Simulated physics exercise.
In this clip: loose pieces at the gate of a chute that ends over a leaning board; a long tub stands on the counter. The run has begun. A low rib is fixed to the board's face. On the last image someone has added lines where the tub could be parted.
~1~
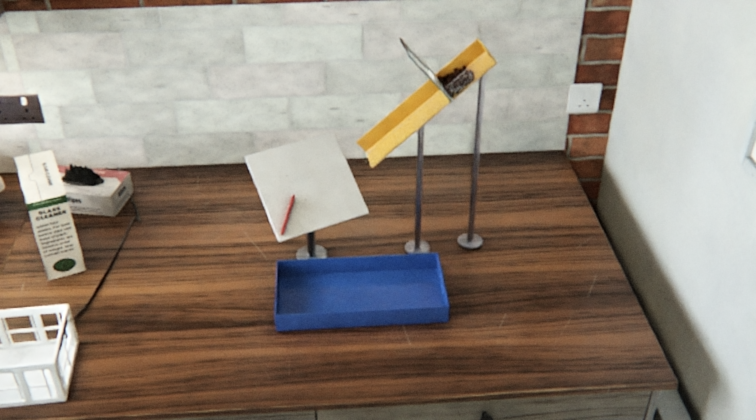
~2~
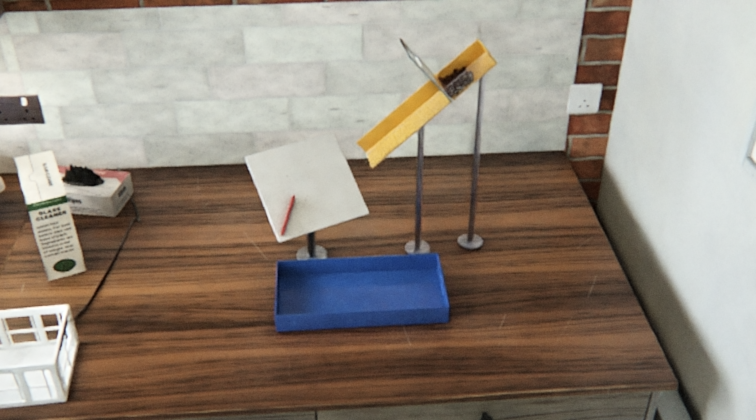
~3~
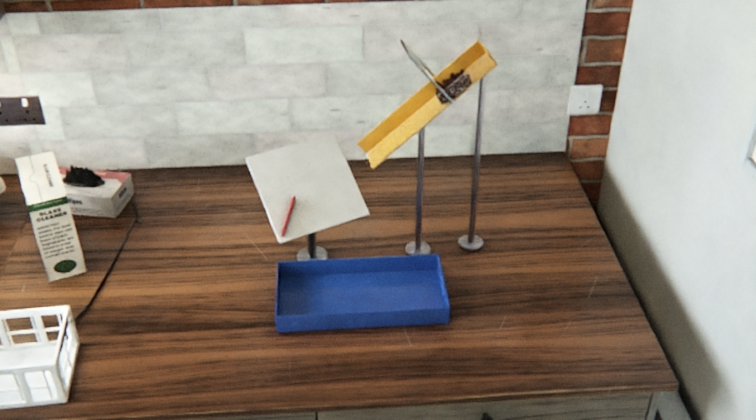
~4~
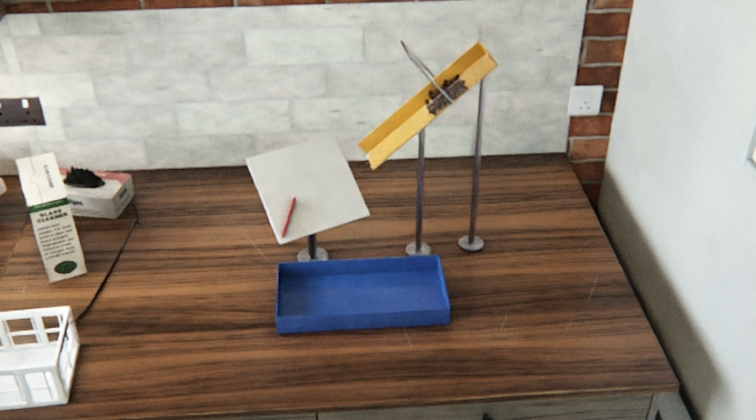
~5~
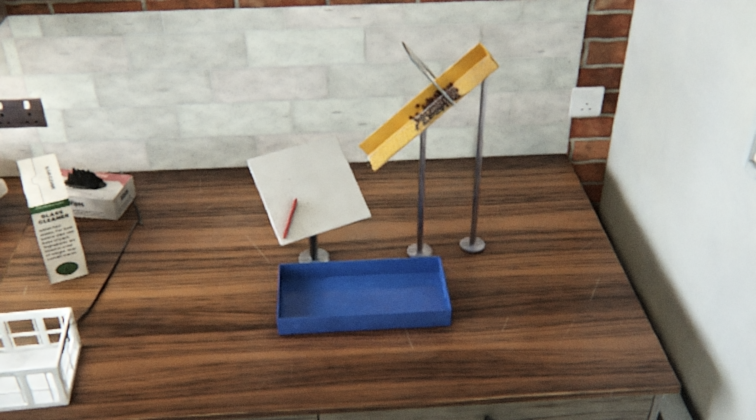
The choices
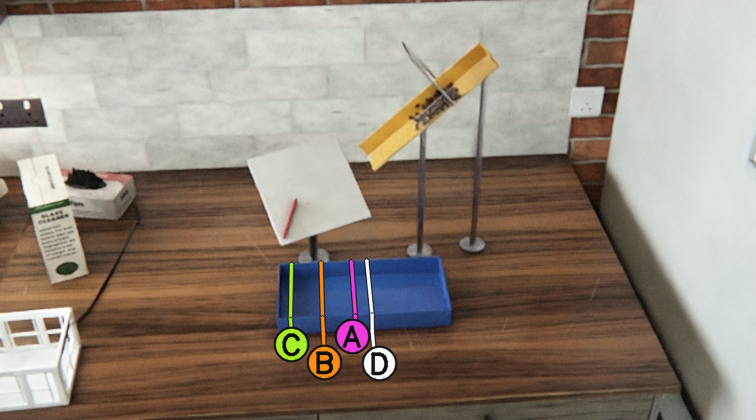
A yellow chute on two thin grey posts slopes down to the left above a wood-grain counter, seen from slightly above, with pale brick-pattern tiles behind. Below it are a tilted white board with a red strip, an empty blue tub in front, and a boxed glass cleaner and white basket at left. Small dark brown pieces slide partway down the chute, spreading out, while the view stays almost still.
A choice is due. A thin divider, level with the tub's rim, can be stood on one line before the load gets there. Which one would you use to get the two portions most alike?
Line B does it best.
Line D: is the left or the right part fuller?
The left side.
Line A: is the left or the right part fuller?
The left side.
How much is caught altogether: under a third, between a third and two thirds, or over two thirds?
Over two thirds.
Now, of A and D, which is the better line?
A it is.
On the marked copy, line A crosses the front rim at (355, 315); line B crosses the front rim at (322, 316); line C crosses the front rim at (290, 318); line D crosses the front rim at (371, 314).
Choosing A, of what is caught, most on the left of the divider, a small part on the right.
Choosing B, of what is caught, about two thirds on the left of the divider, about a third on the right.
Choosing C, of what is caught, a small part on the left of the divider, nearly all on the right.
Choosing D, of what is caught, nearly all on the left of the divider, a stray few on the right.
